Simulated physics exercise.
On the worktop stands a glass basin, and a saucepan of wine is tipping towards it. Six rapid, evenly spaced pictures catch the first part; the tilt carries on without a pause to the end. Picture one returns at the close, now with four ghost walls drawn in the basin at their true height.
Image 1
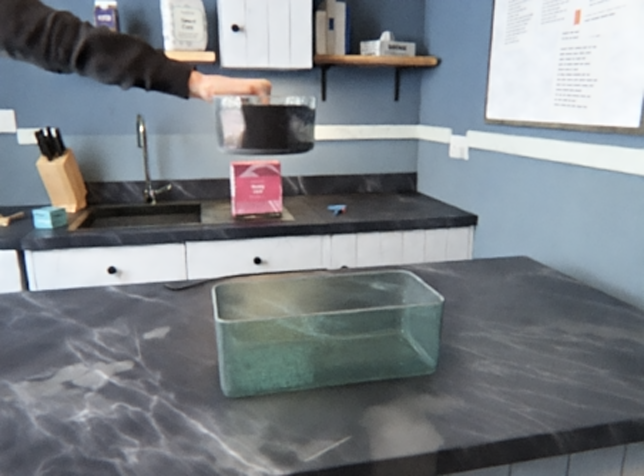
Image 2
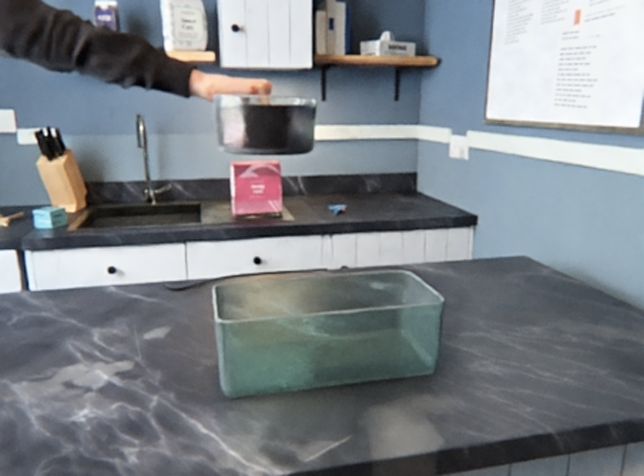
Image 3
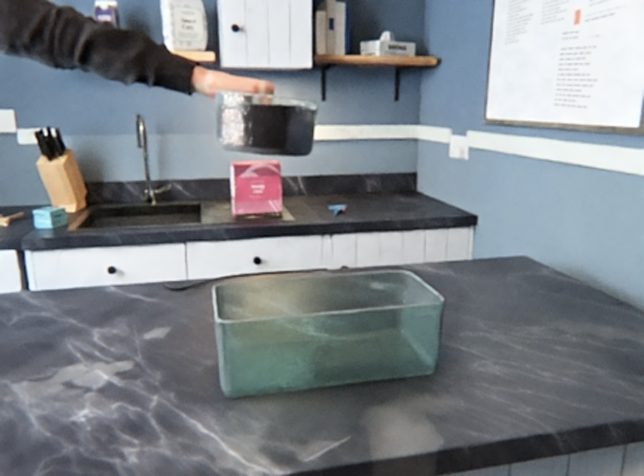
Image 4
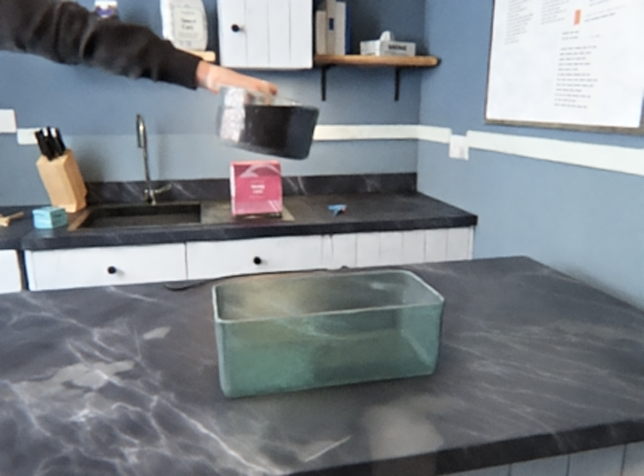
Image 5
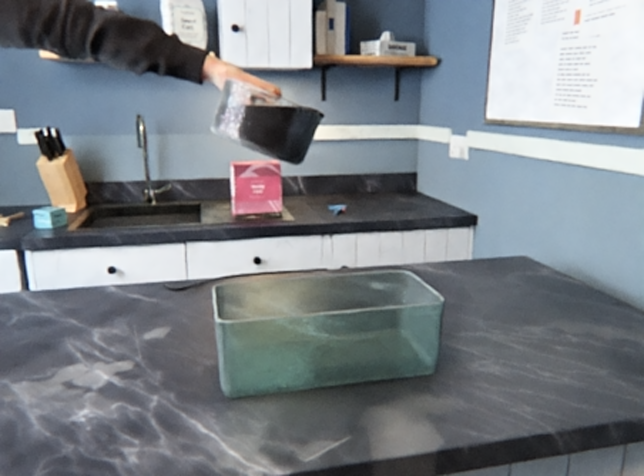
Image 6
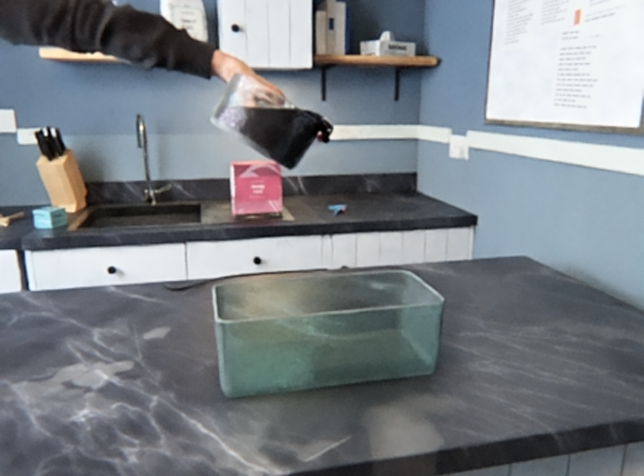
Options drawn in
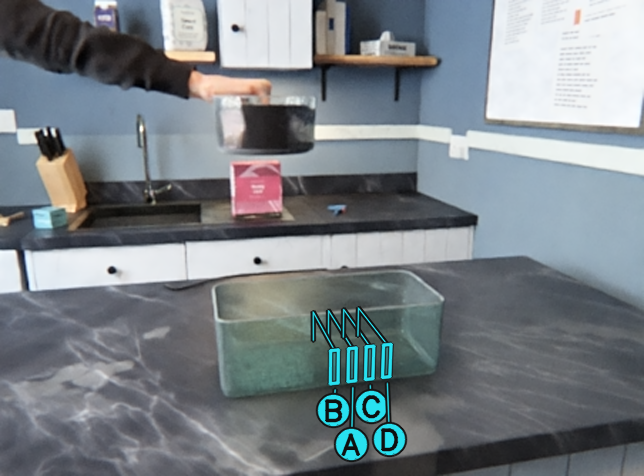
A hand tilting a clear container of dark liquid above a glass basin on a marbled worktop, the liquid starting over the lip.
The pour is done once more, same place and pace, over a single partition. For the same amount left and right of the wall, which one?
Position D does it best.
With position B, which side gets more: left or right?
More ends on the right.
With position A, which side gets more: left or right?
The right one.
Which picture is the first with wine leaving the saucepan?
In picture 5.
On the marked copy, A at (352, 387); B at (335, 389); C at (370, 385); D at (387, 383).
If A is chosen, about 8 % ends left of the wall and 89 % right of it; 3 % is lost outside.
If B is chosen, about 6 % ends left of the wall and 91 % right of it; 3 % is lost outside.
If C is chosen, about 22 % ends left of the wall and 75 % right of it; 3 % is lost outside.
If D is chosen, about 48 % ends left of the wall and 48 % right of it; 3 % is lost outside.
